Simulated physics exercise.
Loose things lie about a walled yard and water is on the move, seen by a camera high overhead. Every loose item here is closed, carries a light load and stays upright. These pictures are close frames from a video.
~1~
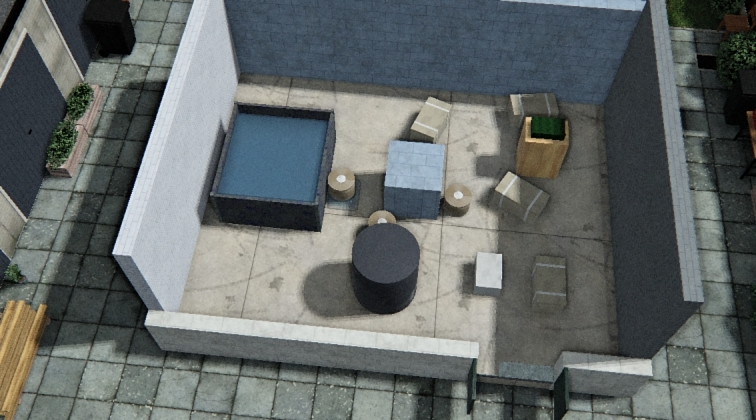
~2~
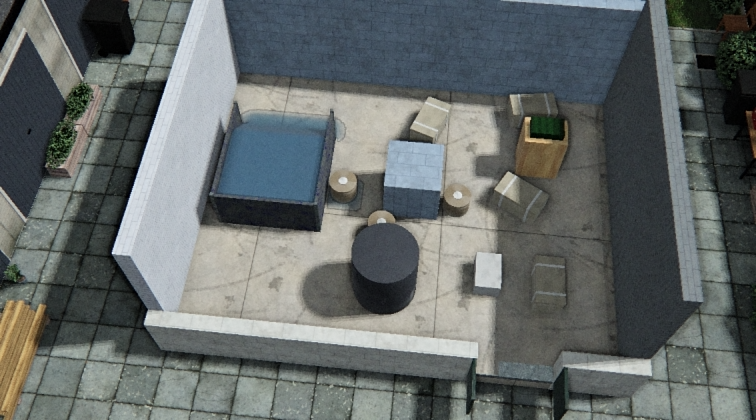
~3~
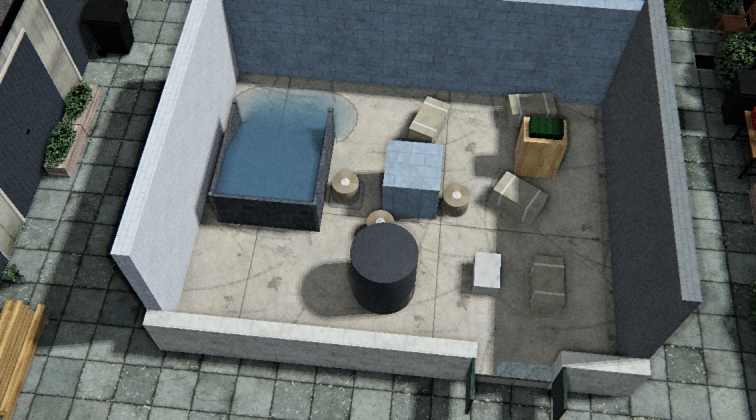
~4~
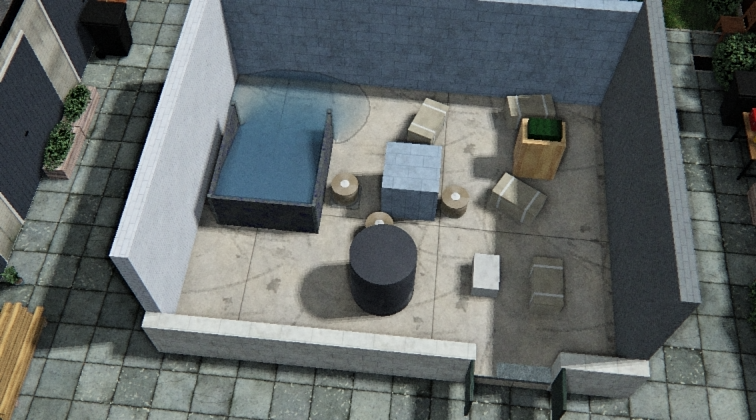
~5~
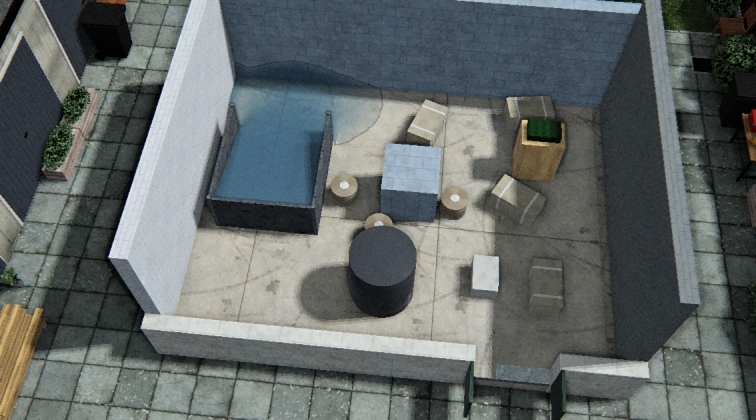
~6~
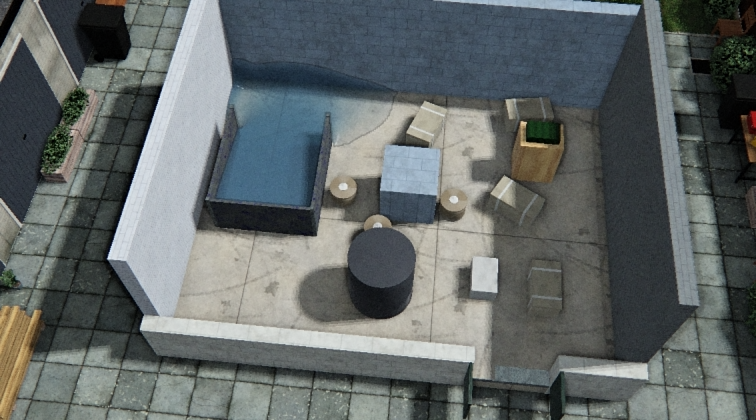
Walled yard from above, water spreading from the open back of a dark tank across paving among blocks and crates.
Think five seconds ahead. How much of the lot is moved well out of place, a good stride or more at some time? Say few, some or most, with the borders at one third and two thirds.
Some.
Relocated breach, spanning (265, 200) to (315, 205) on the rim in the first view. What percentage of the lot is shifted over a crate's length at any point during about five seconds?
About 40 %.
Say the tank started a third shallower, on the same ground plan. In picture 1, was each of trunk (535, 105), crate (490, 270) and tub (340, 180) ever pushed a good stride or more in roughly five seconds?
Going through them in turn, I'd say got there, then never got there, then never got there.
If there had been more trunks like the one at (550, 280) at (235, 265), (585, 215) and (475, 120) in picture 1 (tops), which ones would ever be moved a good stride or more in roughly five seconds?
As listed: Less than that, that far or more, pushed that far.
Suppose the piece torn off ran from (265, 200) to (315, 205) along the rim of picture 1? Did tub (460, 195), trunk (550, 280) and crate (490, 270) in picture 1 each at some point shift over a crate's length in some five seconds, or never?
Order as asked: Not sent that far; sent that far; sent that far.
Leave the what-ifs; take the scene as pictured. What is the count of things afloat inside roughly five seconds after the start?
The answer is 1.
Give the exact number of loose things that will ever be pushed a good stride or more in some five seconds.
By my count, 4.
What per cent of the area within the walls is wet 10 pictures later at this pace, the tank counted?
35 in a hundred, roughly.
A moment on, 0 of 8 are well off their spots; 0 afloat.
Next, 2 of 8 are well off their spots; 0 afloat.
Later, 4 of 8 are well off their spots; 0 afloat.
In the end, 4 of 8 are well off their spots, and 4 have been at some point; 1 afloat.
